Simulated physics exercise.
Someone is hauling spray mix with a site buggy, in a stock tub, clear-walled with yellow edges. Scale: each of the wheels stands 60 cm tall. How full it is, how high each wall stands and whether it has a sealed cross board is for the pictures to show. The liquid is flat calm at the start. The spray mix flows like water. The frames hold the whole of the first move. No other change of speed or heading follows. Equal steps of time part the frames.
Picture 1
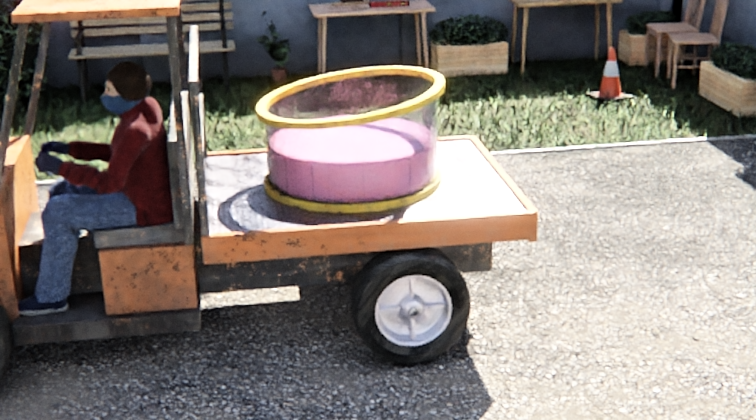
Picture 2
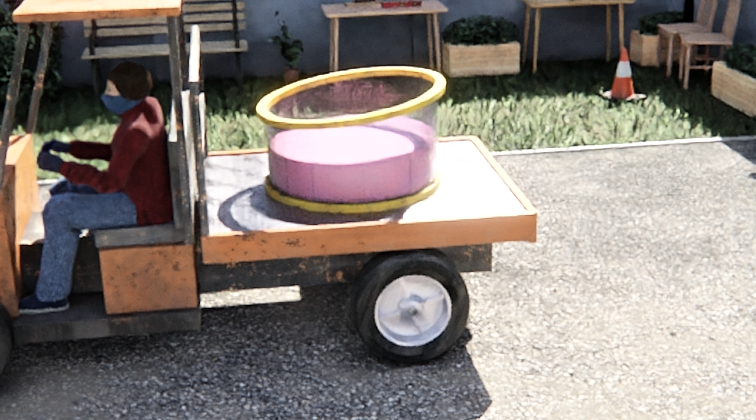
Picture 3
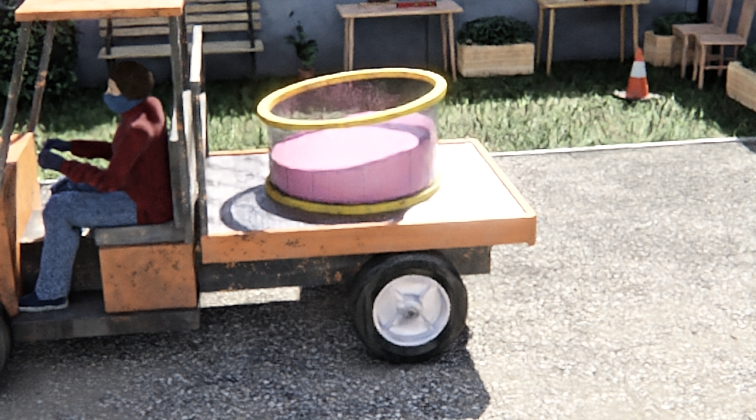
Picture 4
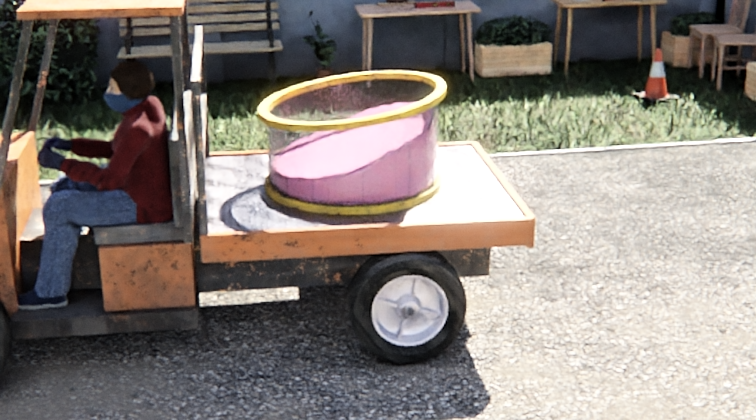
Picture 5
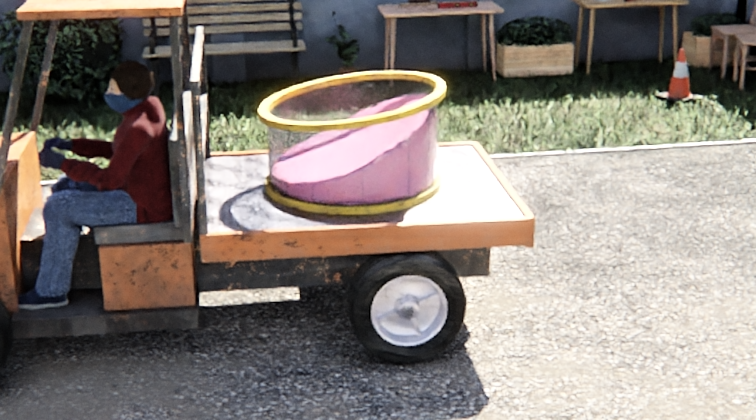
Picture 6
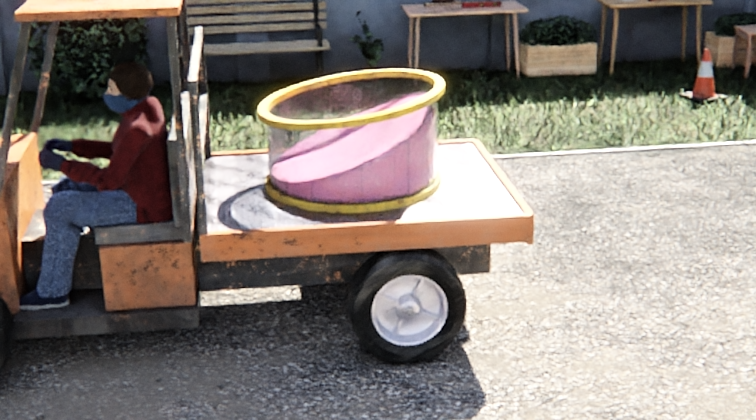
Pink liquid in a clear yellow-rimmed tub tilting up towards the back as a masked driver moves a flatbed buggy left.
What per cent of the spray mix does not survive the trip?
Roughly 1 per cent of the spray mix is lost.
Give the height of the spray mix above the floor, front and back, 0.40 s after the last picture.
Front 26 cm, back 18 cm.
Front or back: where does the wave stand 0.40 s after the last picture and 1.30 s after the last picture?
At the front, then the back.
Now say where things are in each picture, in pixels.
The surface is at (304, 152) by the front wall; at (409, 145) by the back wall; it shows no tilt against the walls; the front is on the left, levels are read along the near wall; a wheel hub at (415, 315), in the first picture.
The surface is at (305, 154) by the front wall; at (410, 144) by the back wall; it shows no tilt against the walls, in the second picture.
The surface is at (305, 161) by the front wall; at (410, 138) by the back wall; it climbs 10° towards the back, in the third picture.
The surface is at (305, 169) by the front wall; at (410, 130) by the back wall; it climbs 19° towards the back, in the fourth picture.
The surface is at (305, 176) by the front wall; at (410, 124) by the back wall; it climbs 25° towards the back, in the fifth picture.
The surface is at (305, 176) by the front wall; at (408, 120) by the back wall; it climbs 26° towards the back; a wheel hub at (411, 314), in the sixth picture.
Then, 0.40 s later than the final frame, the surface is 27 cm up at the front and 19 cm at the back; nothing has left.
Then, 0.80 s later than the final frame, the surface is 26 cm up at the front and 14 cm at the back; nothing has left.
Then, 1.30 s later than the final frame, the surface is 15 cm up at the front and 32 cm at the back; 1 per cent is out, over the front.
Then, 2.99 s later than the final frame, 1 per cent is out, over the front, 1 of 141 litres.
